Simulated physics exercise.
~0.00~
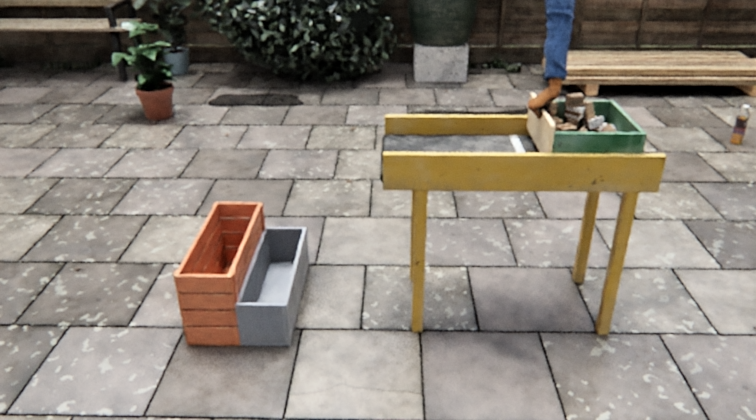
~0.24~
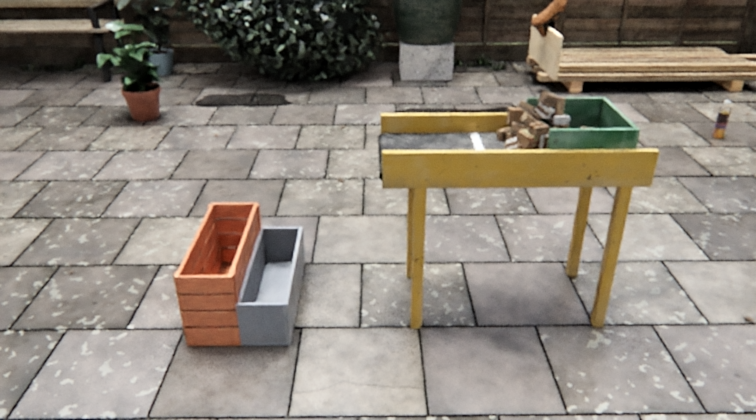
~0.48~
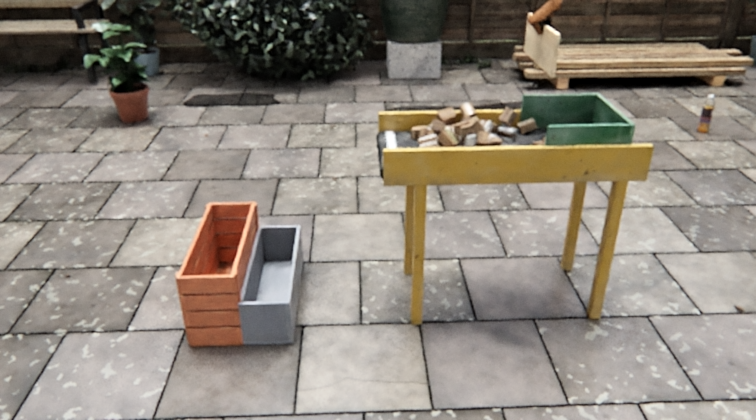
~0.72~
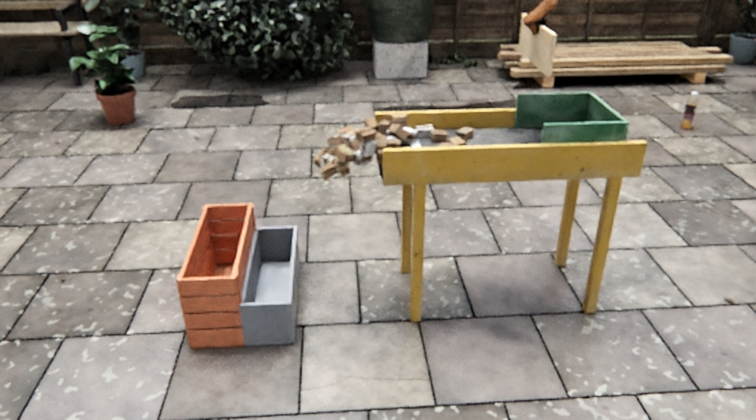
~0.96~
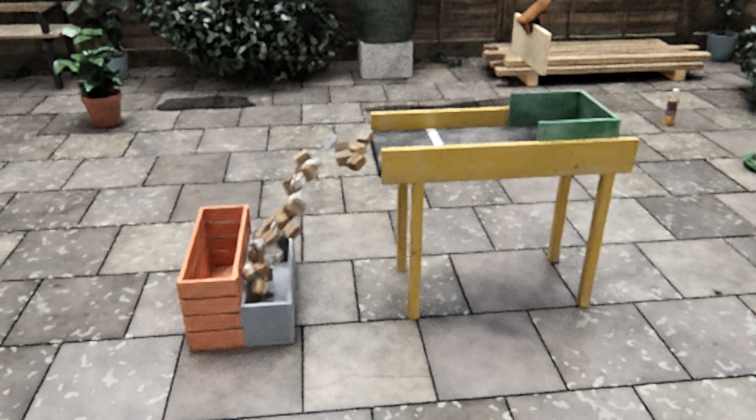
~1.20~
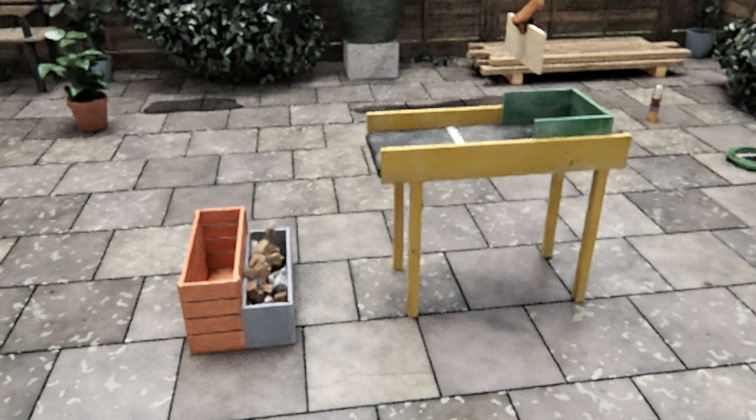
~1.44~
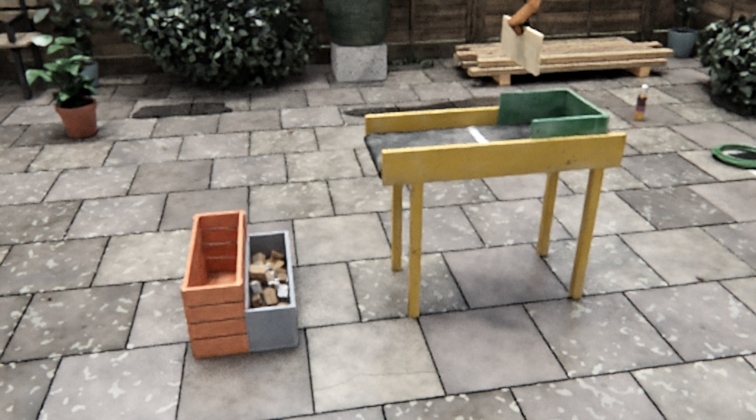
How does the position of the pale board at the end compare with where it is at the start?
At the start the board stands down at the open side of the green pen, holding the parcels in. By the end it is held up well above the belt, leaving the pen open.
